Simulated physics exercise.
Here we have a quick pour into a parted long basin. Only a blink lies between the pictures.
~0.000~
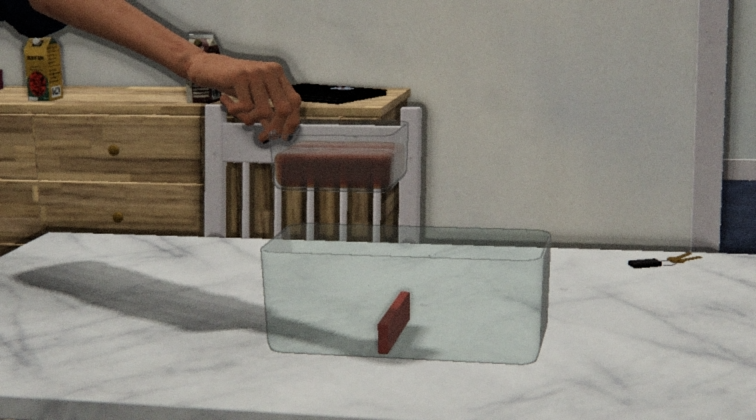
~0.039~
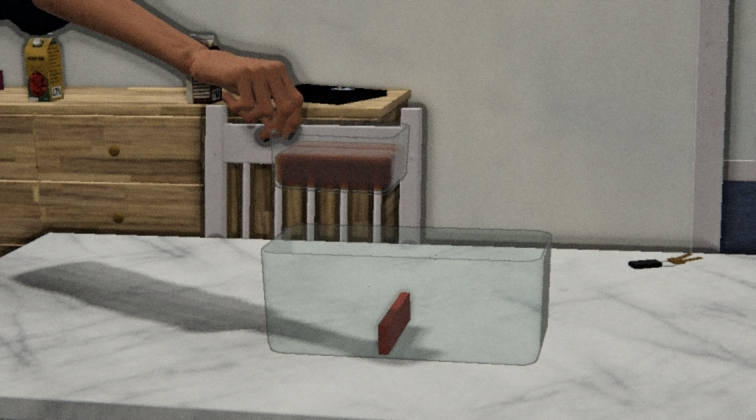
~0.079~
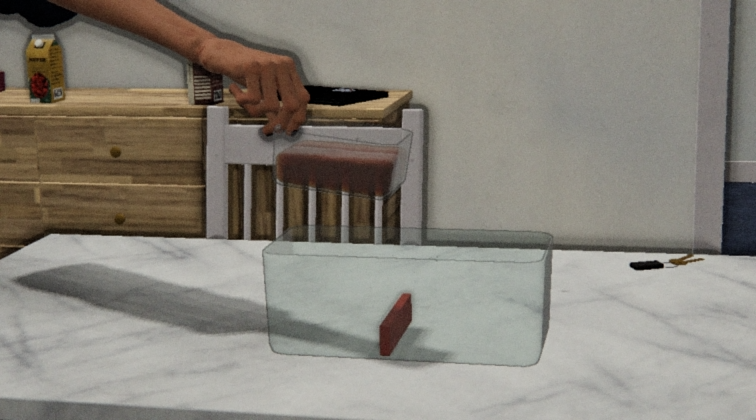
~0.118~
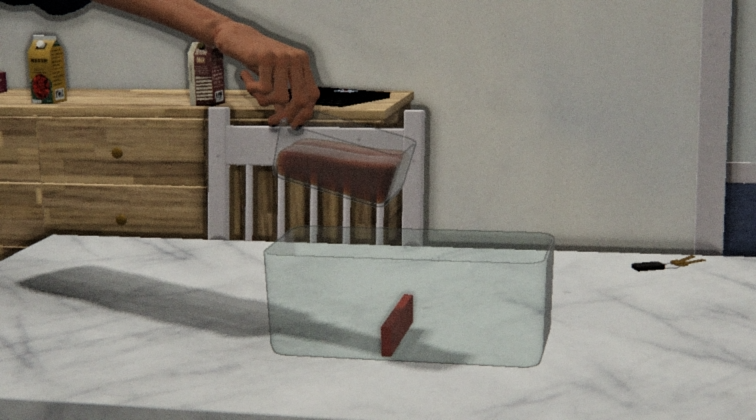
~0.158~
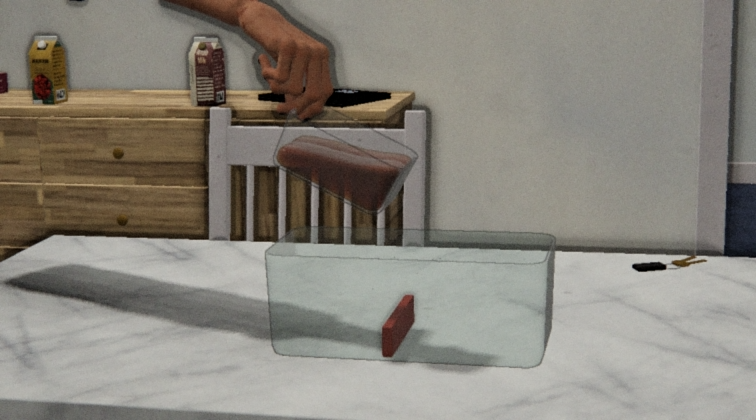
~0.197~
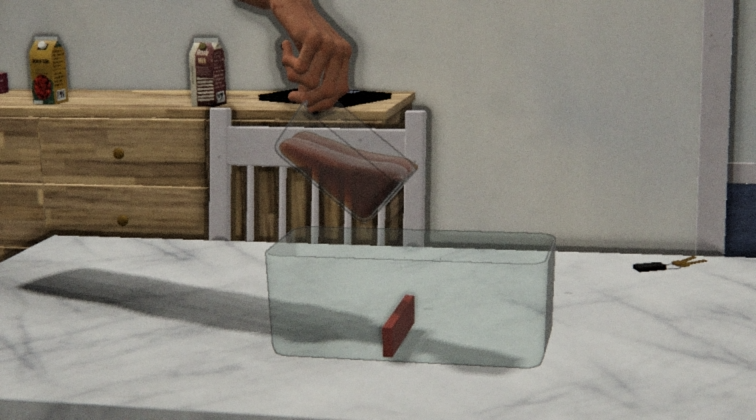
A hand tilted a small clear container of reddish-brown tea steadily further to the right above a long glass basin with a short red wall inside, and the tea shifted toward the lowered side.
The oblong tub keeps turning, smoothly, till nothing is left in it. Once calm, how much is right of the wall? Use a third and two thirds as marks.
It comes to over two thirds.
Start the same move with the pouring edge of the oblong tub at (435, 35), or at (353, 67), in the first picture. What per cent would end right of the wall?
Near 75 % and 55 %.
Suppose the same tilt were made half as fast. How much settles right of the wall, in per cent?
Near 75 %.
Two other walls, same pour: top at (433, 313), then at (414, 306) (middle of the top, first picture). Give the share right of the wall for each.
In turn 40 and 60 in a hundred.
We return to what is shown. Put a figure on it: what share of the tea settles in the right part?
It comes to 75 per cent or so.
By 0.44 s the tilt is 109° and 9 per cent is still to pour, 4 is left of the wall and 70 right of it.
By 0.61 s the tilt is 112° and 1 per cent is still to pour, 16 is left of the wall and 77 right of it.
By 0.79 s the tilt is 112° and 0 per cent is still to pour, 21 is left of the wall and 77 right of it.
By 0.99 s the tilt is 112° and 0 per cent is still to pour, 22 is left of the wall and 76 right of it.
At rest 23 per cent lies left of the wall, 75 right of it and 2 outside.
